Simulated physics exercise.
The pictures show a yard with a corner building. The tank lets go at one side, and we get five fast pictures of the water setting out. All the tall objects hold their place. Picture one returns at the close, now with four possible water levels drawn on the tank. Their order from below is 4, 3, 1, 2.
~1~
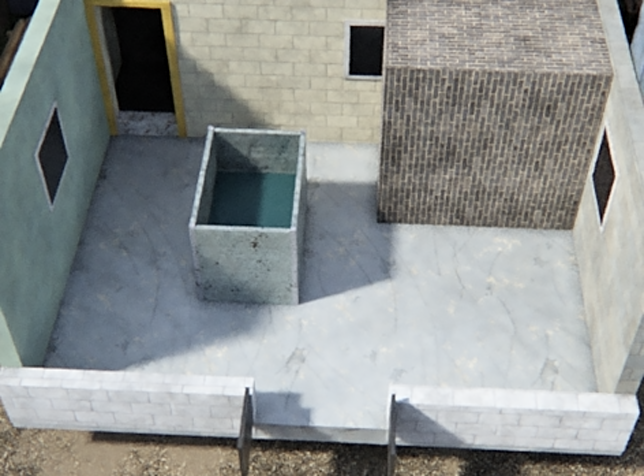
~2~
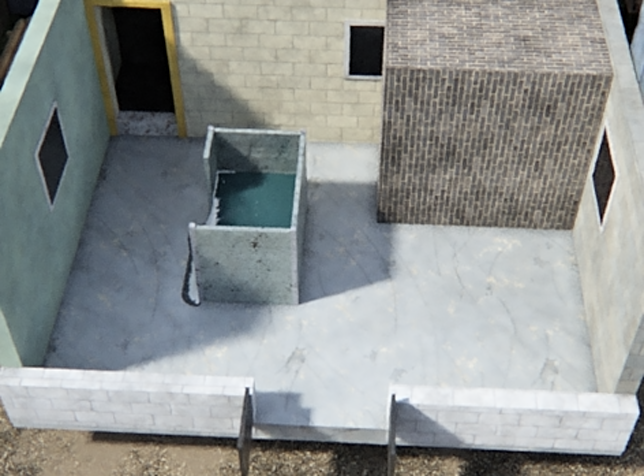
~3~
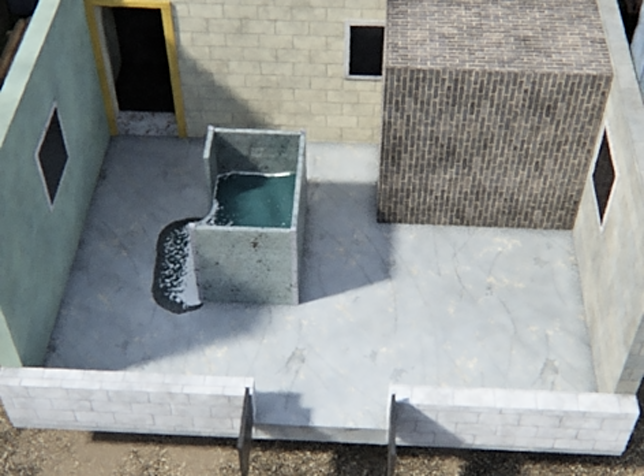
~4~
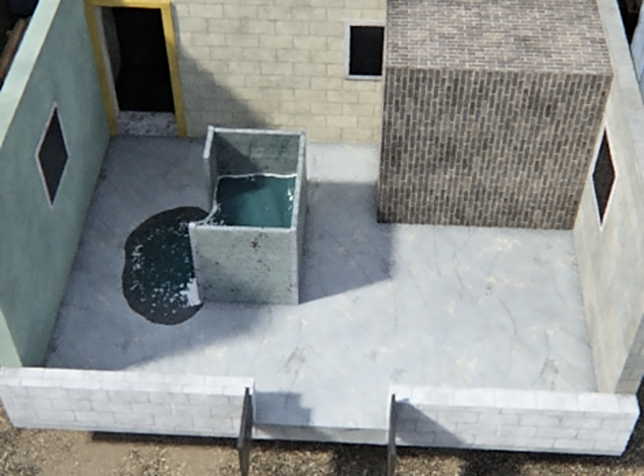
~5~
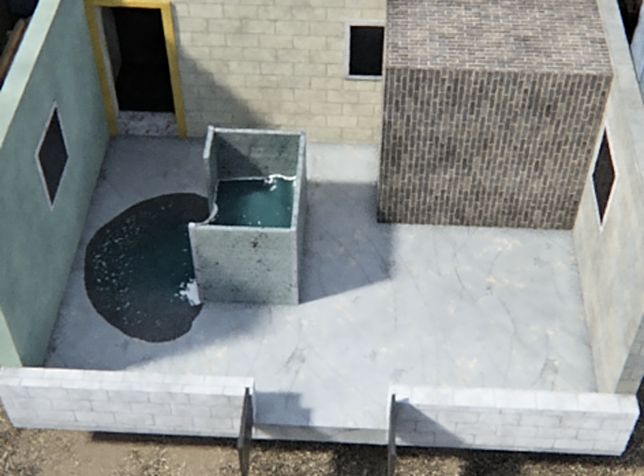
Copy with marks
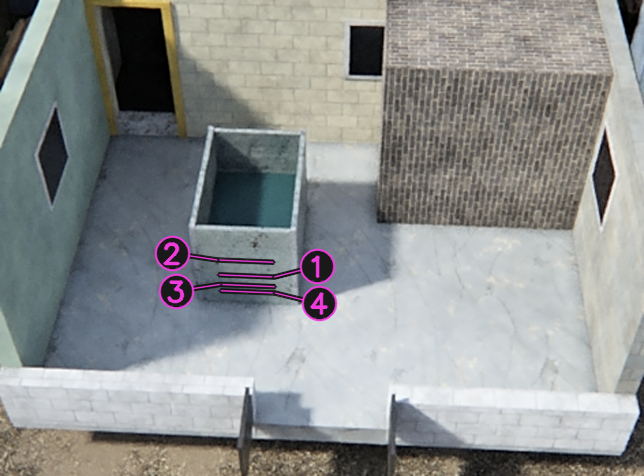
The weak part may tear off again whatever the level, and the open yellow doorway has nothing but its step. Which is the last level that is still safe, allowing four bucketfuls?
I would pick mark 2.
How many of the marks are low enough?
All four.
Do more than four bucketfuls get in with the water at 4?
No.
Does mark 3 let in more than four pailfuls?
No.
In magenta, 1 at (246, 275); 2 at (245, 261); 3 at (247, 285); 4 at (247, 291); from the bottom up 4, 3, 1, 2.
Choosing 1, nothing gets over.
Choosing 2, a bucket or two gets in.
Choosing 3, nothing gets over.
Choosing 4, nothing gets over.
